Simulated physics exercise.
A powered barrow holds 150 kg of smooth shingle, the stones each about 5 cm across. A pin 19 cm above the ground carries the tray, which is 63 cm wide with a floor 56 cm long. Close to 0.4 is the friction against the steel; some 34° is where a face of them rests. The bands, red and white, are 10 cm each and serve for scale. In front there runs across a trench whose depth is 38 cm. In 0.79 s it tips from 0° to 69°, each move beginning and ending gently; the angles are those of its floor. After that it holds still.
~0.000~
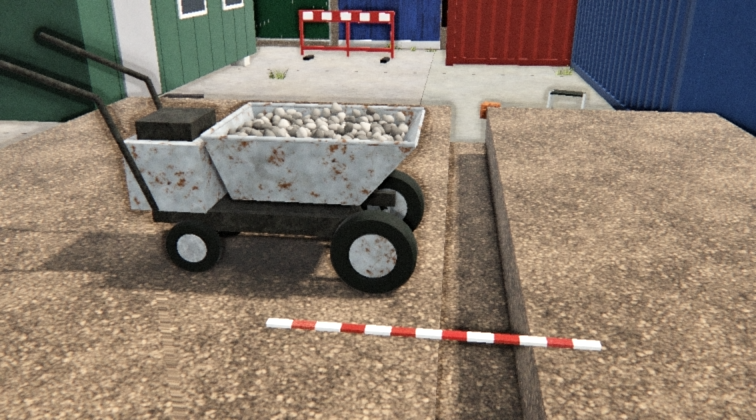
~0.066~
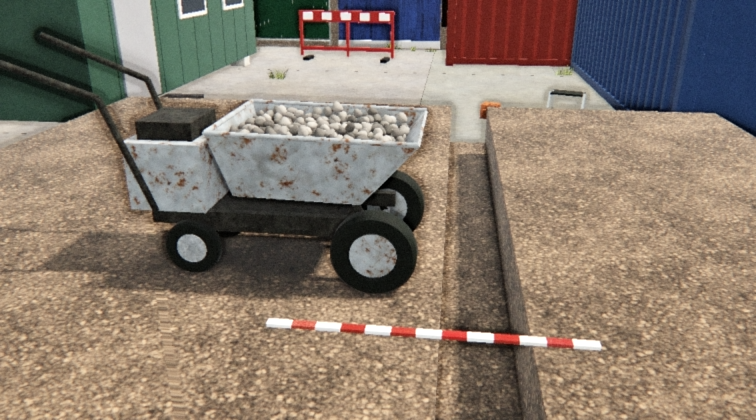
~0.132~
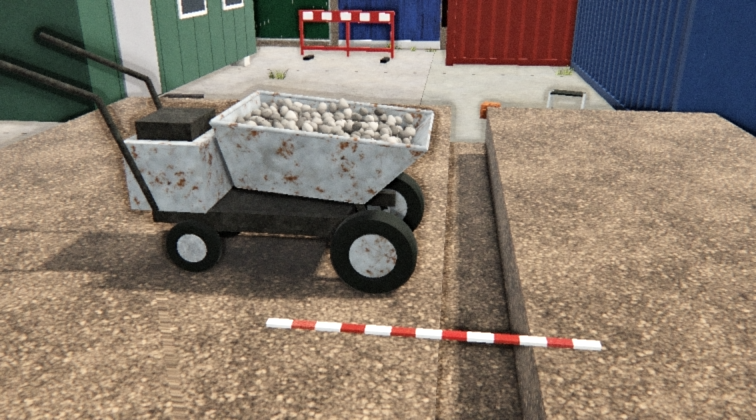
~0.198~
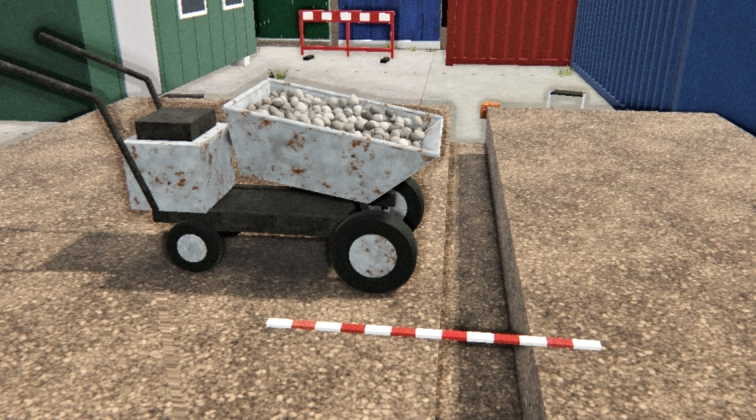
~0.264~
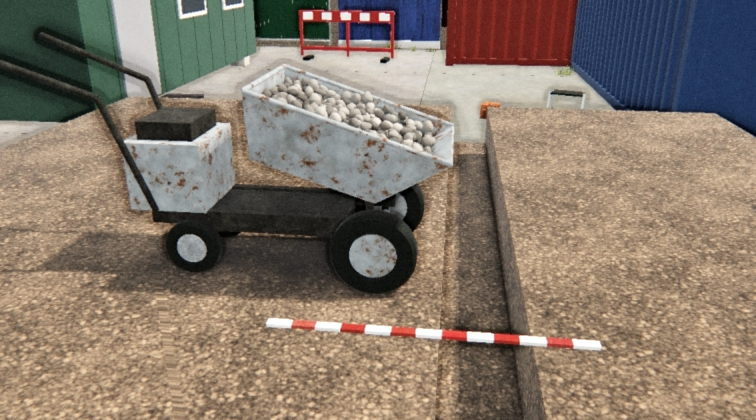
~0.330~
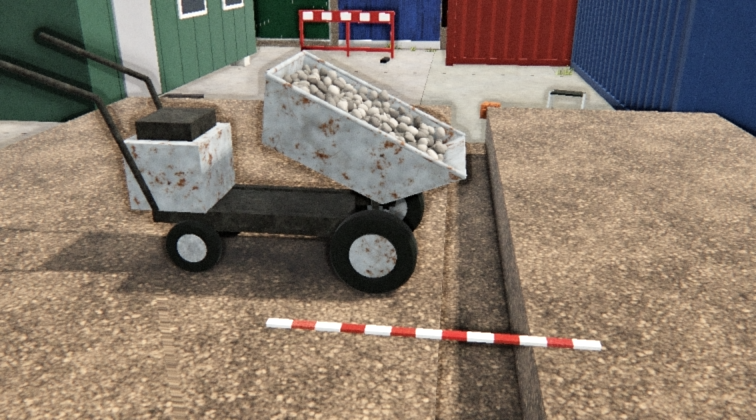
A rusty white motorised barrow stands side-on at left in a gravelled yard, seen from slightly above by a still camera. Its tray of pale rounded stones faces a narrow trench crossed by a red-and-white banded pole, with a green building, red barrier and red and blue containers behind. The tray tilts toward the right, slowly then faster, its rear rising while the stones ride along inside.
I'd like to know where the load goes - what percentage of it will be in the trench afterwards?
I would put it at about 27 per cent.
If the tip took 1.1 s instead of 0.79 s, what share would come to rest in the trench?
35 per cent.
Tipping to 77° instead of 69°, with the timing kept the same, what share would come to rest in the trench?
It would be near 30 per cent.
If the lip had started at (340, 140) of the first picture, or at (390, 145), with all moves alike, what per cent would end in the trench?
It comes to about 95 and 50 in a hundred.
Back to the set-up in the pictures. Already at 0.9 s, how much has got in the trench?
About 5%.
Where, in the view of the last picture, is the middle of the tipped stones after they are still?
I'd point somewhere around (569, 268).
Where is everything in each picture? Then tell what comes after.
Lip at (416, 145), floor tilted 0°, highest stones at (330, 116), in the first frame.
Lip at (419, 146), floor tilted 1°, highest stones at (307, 114); the stones move at 0.3 m/s on average, in the second frame.
Lip at (427, 149), floor tilted 5°, highest stones at (287, 110); the stones move at 0.6 m/s on average, in the third frame.
The tray is at 11°, its lip at (438, 156); the top of the load is at (285, 102); the stones move at 0.9 m/s on average, in the fourth frame.
The tray is at 18°, its lip at (452, 165); the top of the load is at (291, 88); the stones move at 1.0 m/s on average, in the fifth frame.
Lip at (465, 177), floor tilted 26°, highest stones at (303, 77); the stones move at 1.1 m/s on average, in the sixth frame.
After 0.6 s the floor is at 58°; 100 % in the tray; the foremost stones are at (490, 203).
After 0.9 s the floor is at 69°; 63 % in the tray, 6 % in the trench, 31 % past the trench; the foremost stones are at (586, 274).
After 1.2 s the floor is at 69°; 18 % in the tray, 11 % in the trench, 70 % past the trench; the foremost stones are at (749, 279).
After 3.2 s the floor is at 69°; 0 % in the tray, 27 % in the trench, 73 % past the trench; the foremost stones are past the picture's edge.
